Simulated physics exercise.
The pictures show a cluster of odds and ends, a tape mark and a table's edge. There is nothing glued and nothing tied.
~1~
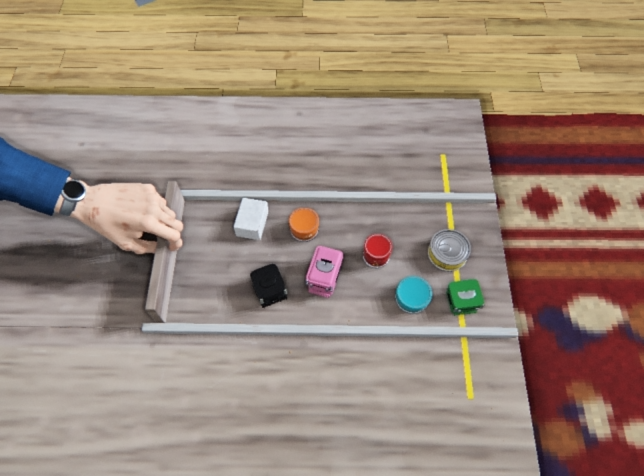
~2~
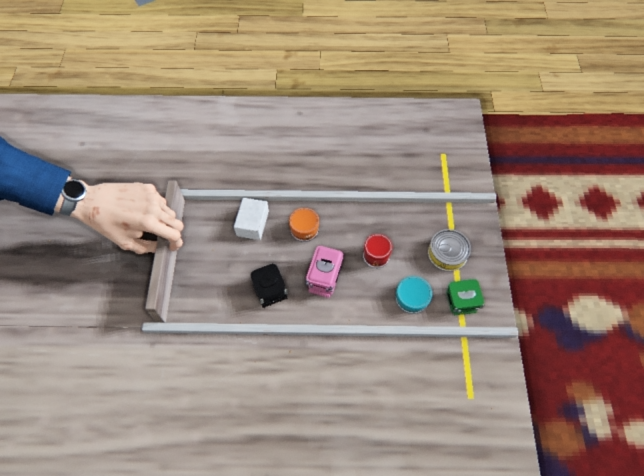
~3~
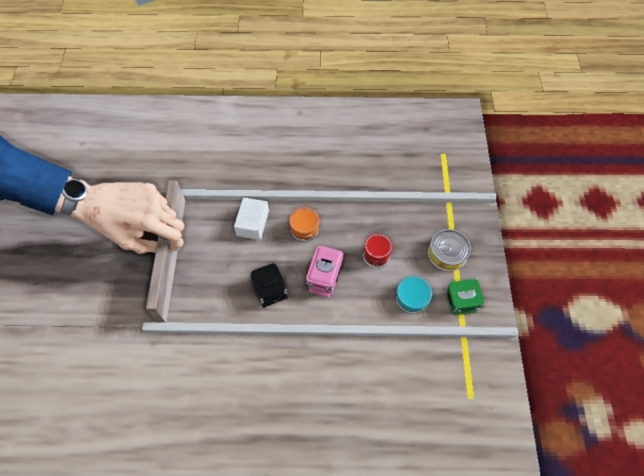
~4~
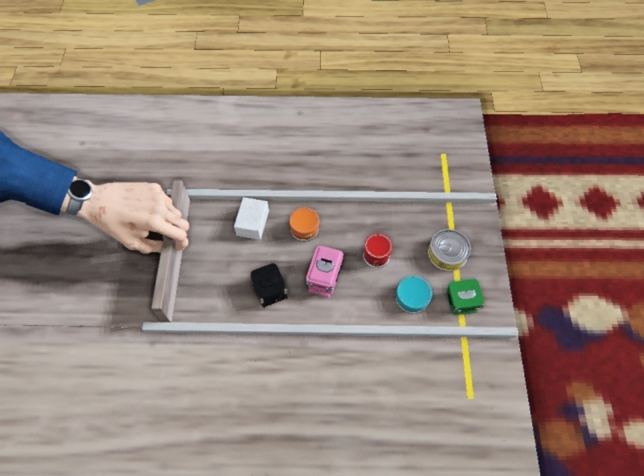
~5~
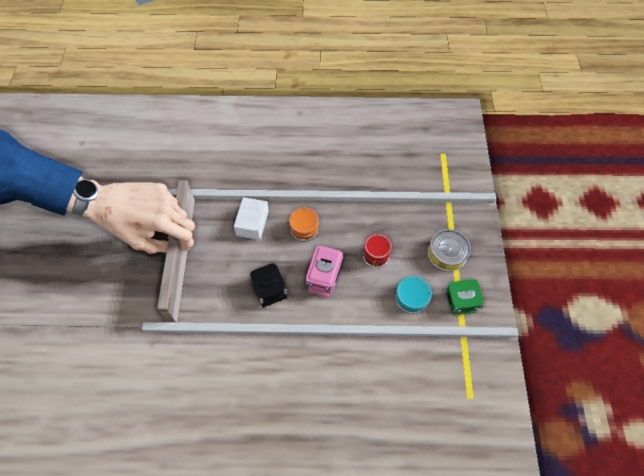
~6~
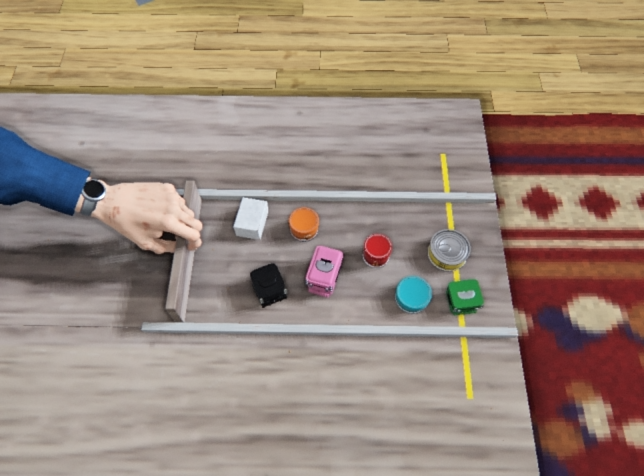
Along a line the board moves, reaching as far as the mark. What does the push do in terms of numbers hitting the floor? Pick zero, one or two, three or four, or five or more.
It sends one or two to the floor.
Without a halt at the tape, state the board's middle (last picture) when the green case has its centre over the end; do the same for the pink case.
The middle sits near (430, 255) for the first and near (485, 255) for the other.
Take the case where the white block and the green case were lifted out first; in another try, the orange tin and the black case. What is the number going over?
The count is 0 in one try and 0 in the other, in that order.
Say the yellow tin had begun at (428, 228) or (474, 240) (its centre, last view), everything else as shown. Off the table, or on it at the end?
Try one: It ends up off. Try two: It ends up off.
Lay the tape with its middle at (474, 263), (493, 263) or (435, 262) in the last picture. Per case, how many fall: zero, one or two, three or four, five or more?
In order: 3 or 4, five or over, one to two.
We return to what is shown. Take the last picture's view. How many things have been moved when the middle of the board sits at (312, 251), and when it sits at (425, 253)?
That makes 4 at the first spot and 8 at the second.
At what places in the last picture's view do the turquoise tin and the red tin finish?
Final spots - turquoise tin (506, 306), red tin (468, 240).
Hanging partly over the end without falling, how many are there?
So the number is 3.
Early on, none off yet; green case at rest near (464, 298); yellow tin at rest near (449, 250); turquoise tin at rest near (413, 295).
Finally, the number that fall off is one or two; lost, green case.
